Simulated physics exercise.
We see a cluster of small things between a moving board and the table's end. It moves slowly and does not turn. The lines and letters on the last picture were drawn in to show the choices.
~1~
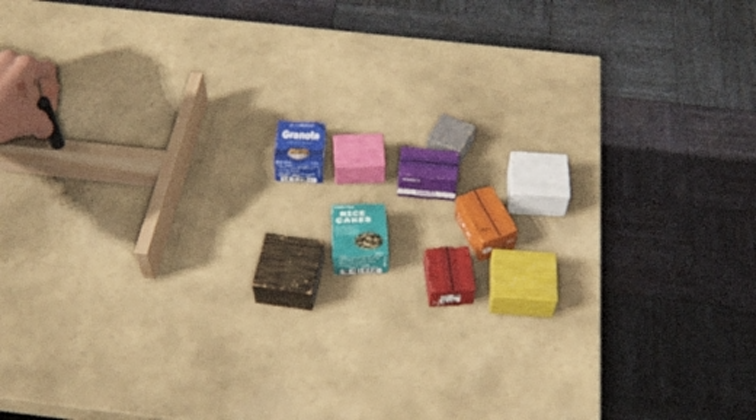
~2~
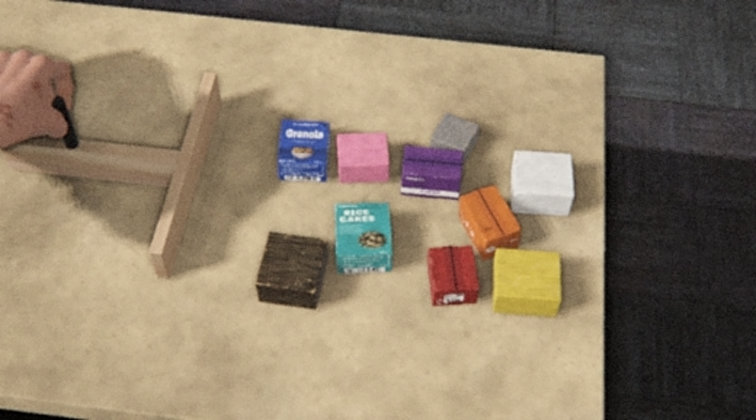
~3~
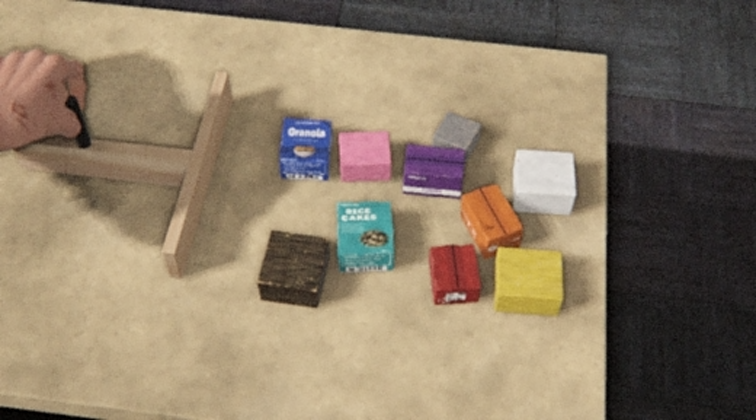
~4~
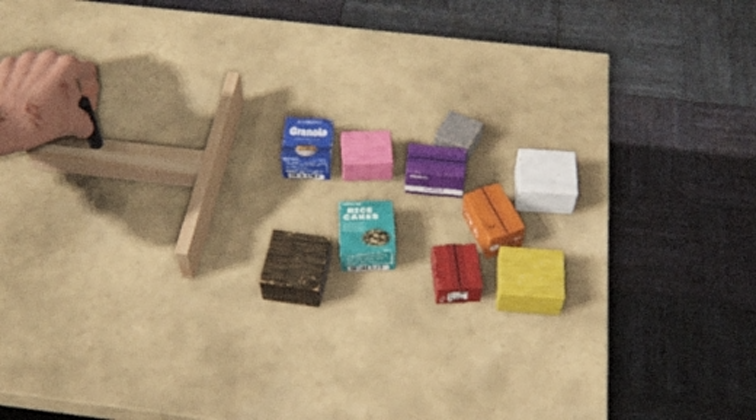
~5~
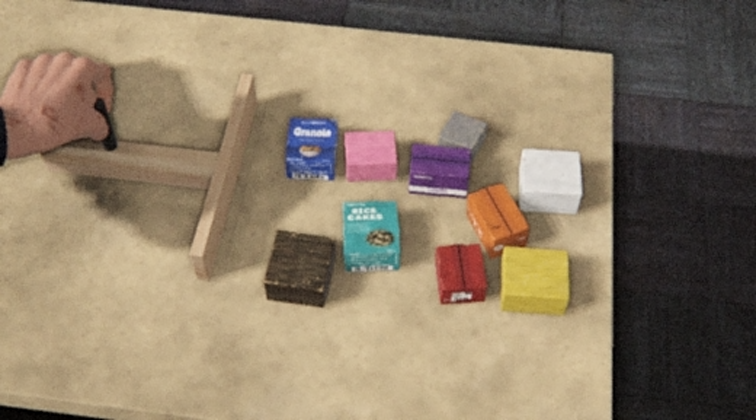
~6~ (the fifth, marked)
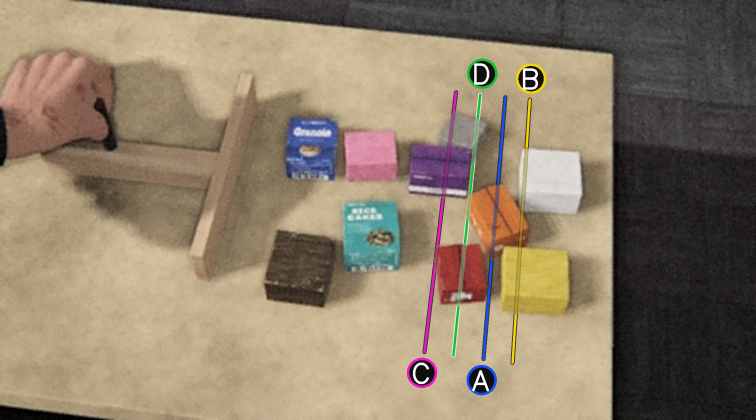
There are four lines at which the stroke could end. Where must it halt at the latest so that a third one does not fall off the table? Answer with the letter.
Line D.
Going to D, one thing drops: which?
The white block.
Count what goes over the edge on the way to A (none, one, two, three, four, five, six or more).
In all, three.
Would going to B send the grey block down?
No.
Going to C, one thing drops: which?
It is the white block.
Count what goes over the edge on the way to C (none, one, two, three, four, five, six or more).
In all, one.
On the copy, A at (495, 216); B at (522, 219); C at (442, 210); D at (468, 213).
On D. First, board (310, 168); black block (330, 274); purple box (451, 173).
Then, board (397, 177); white block (595, 187); purple box (537, 183).
Finally, board (465, 185); white block over the edge; yellow block (604, 289); one fallen.
By contrast, A drops three; B drops three; C is within the limit but short.
